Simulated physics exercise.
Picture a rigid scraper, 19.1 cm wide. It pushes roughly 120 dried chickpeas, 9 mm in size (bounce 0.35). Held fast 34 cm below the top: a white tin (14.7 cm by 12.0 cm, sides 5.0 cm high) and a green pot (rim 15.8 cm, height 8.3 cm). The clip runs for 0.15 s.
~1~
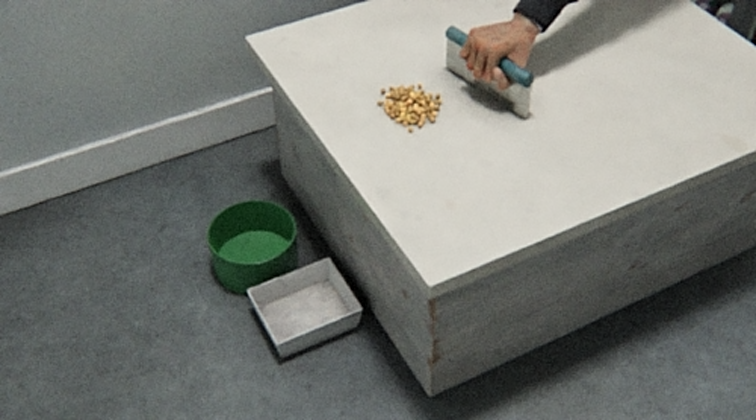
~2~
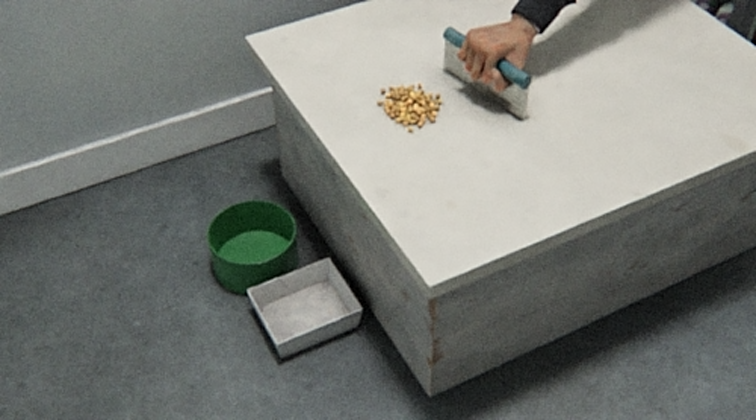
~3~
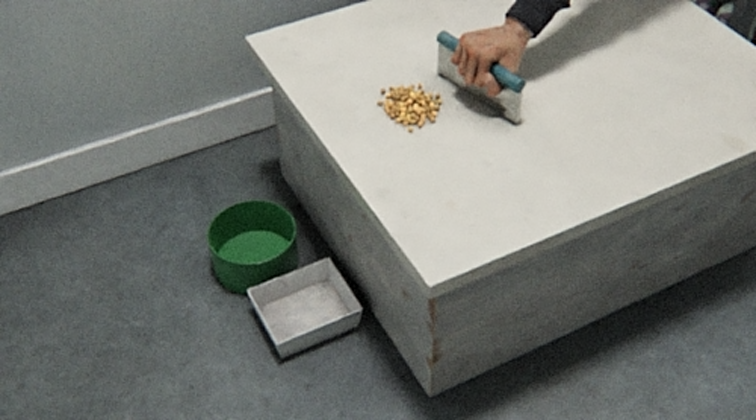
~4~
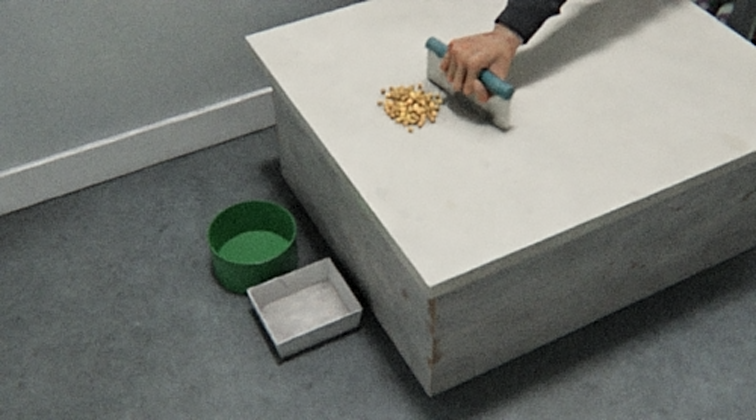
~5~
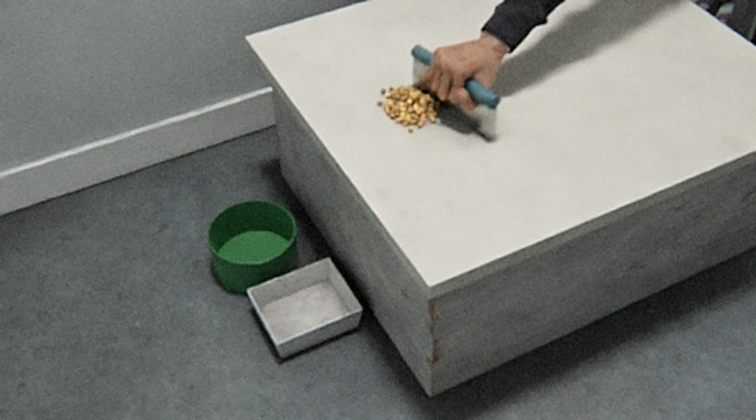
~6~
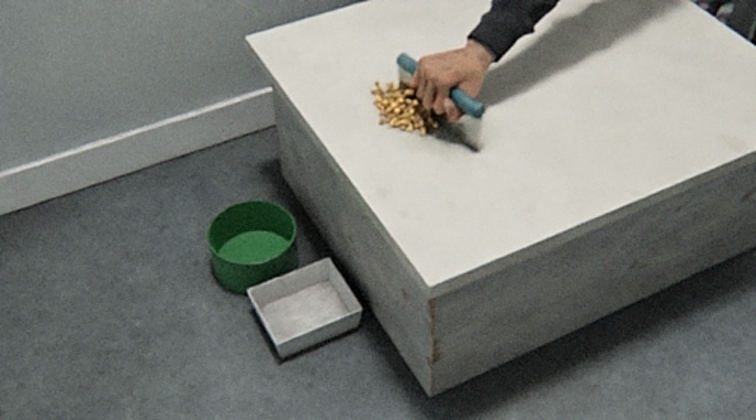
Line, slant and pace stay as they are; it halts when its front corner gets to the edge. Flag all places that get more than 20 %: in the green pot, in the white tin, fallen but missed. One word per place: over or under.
Green pot: Under, white tin: Under, missed: Over.
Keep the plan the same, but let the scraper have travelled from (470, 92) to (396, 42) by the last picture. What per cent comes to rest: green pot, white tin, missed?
Final shares - green pot: 35%, white tin: 5%, missed: 10%.
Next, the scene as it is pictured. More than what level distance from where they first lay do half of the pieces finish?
48 cm.
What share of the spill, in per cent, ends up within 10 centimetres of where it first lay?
Close to 0 per cent, by my estimate.
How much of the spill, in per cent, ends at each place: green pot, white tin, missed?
Final shares: Green pot 10, white tin 5 and missed 75 per cent.
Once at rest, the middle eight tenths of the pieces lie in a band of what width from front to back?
Estimated width: Near 36 cm.
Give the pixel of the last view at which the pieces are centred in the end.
(212, 372).
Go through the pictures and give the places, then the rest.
The first frame shows scraper from (528, 92) to (450, 42); moved 0.0 cm; pieces shifted so far, 0; middle of the spill at (414, 98); white tin at (304, 299); green pot at (252, 231).
The second frame shows scraper from (526, 93) to (447, 43); moved 0.5 cm; pieces shifted so far, 0; middle of the spill at (414, 98).
The third frame shows scraper from (519, 97) to (441, 47); moved 2.1 cm; pieces shifted so far, 0; middle of the spill at (414, 98).
The fourth frame shows scraper from (508, 105) to (430, 53); moved 4.7 cm; pieces shifted so far, 0; middle of the spill at (414, 98).
The fifth frame shows scraper from (494, 114) to (416, 61); moved 8.1 cm; pieces shifted so far, 7; middle of the spill at (413, 98).
The sixth frame shows scraper from (479, 123) to (401, 69); moved 11.4 cm; pieces shifted so far, 117; middle of the spill at (401, 101); white tin at (304, 299); green pot at (252, 231).
Then, 0.15 s after the last picture, scraper 26 cm from its start, spill 23 cm wide; still on top 100 %.
Then, 0.28 s after the last picture, scraper 28 cm from its start, spill 31 cm wide; off the edge, not caught 85 %, still on top 15 %.
Then, 0.41 s after the last picture, scraper 28 cm from its start, spill 36 cm wide; white tin 5 %, green pot 5 %, off the edge, not caught 85 %, still on top 10 %.
In the end, white tin 5 %, green pot 10 %, fallen but missed 75 %, still on top 5 %.
